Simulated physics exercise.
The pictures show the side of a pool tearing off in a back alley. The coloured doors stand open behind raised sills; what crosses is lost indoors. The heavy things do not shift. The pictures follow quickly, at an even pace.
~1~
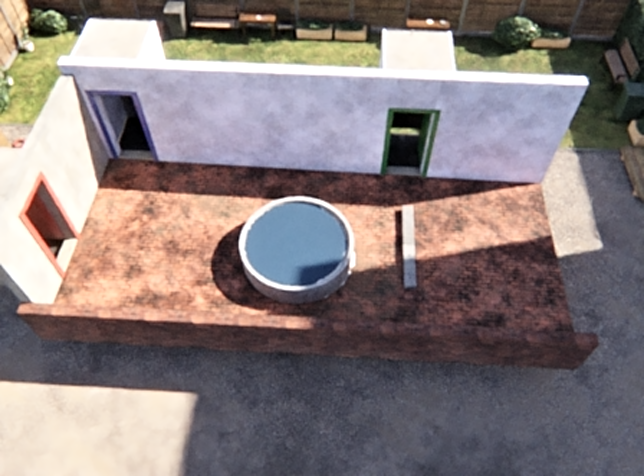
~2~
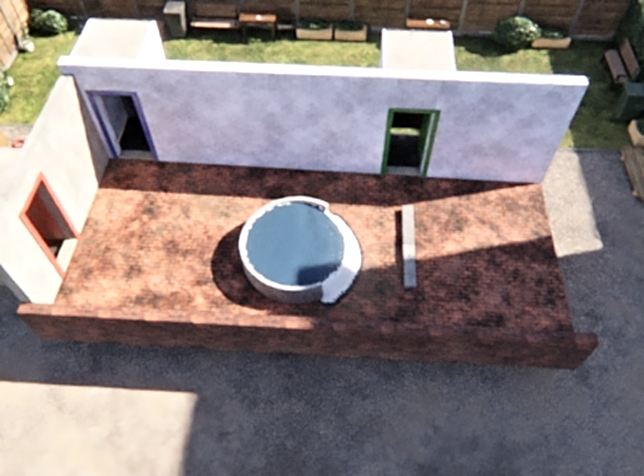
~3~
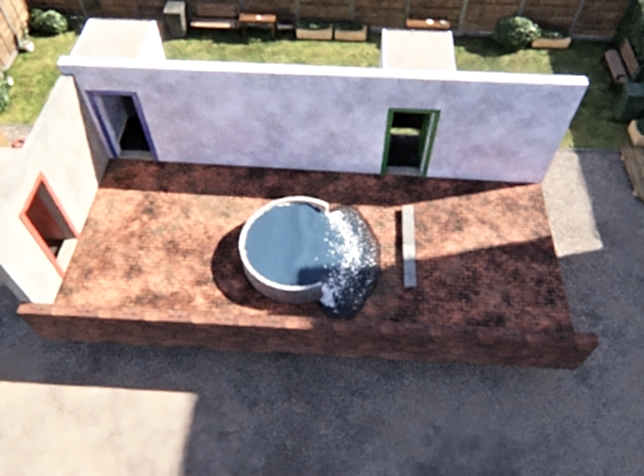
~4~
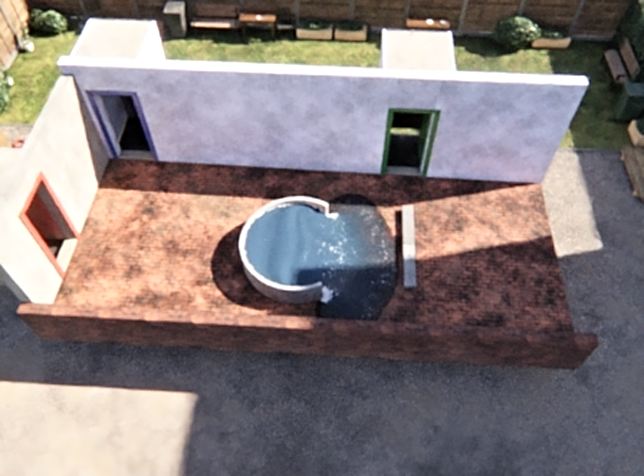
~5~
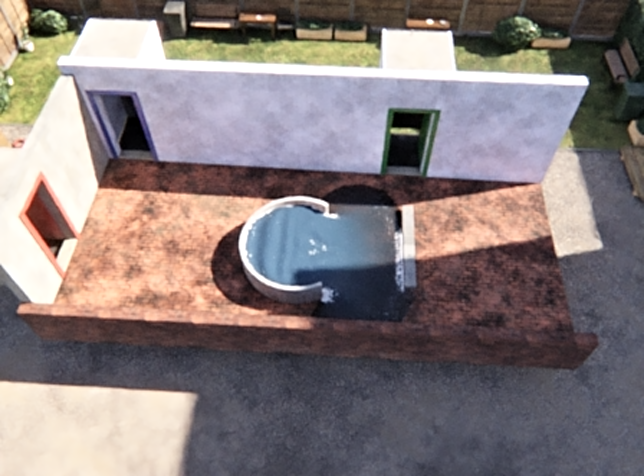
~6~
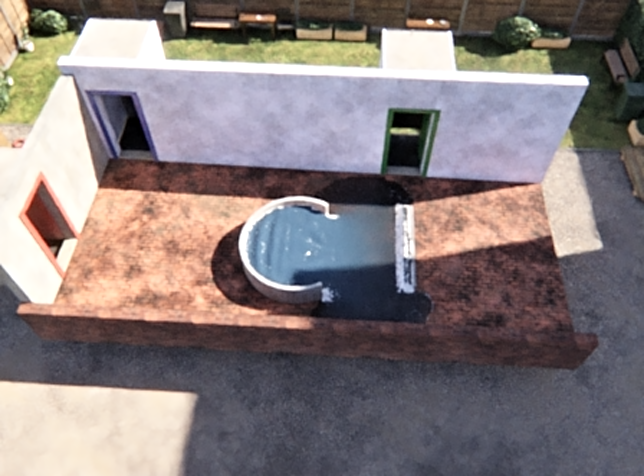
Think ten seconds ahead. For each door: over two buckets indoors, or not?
One by one: The blue door admits no more than that; the green door lets in a lot; the red door admits no more than that.
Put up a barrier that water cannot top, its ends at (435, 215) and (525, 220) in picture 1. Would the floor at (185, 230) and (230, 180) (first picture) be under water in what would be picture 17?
In that order: Not flooded, not flooded.
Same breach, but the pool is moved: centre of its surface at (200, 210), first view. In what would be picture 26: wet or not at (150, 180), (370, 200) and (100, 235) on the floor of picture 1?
One after the other: No water, under water, dry.
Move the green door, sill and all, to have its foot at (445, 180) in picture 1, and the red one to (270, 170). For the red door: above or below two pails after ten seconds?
In short: Red keeps below it.
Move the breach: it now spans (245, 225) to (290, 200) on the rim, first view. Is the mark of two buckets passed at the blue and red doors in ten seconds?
My reading: The blue door is over; the red door stays under.
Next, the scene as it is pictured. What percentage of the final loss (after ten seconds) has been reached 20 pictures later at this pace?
Close to 35 %.
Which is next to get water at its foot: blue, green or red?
That is the green-painted one.
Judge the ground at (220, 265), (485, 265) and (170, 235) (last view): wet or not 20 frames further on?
As listed: No water, wet, free of water.
A moment on, water covers 25 % of the floor; the blue door not reached, the green door under two buckets in, the red door not reached.
Next, water covers 40 % of the floor; the blue door not reached, the green door over two buckets in, the red door not reached.
Then, water covers 50 % of the floor; the blue door not reached, the green door far over two buckets in, the red door not reached.
Later, water covers 55 % of the floor; the blue door not reached, the green door far over two buckets in, the red door not reached.
In the end, water covers 55 % of the floor; the blue door not reached, the green door far over two buckets in, the red door not reached.
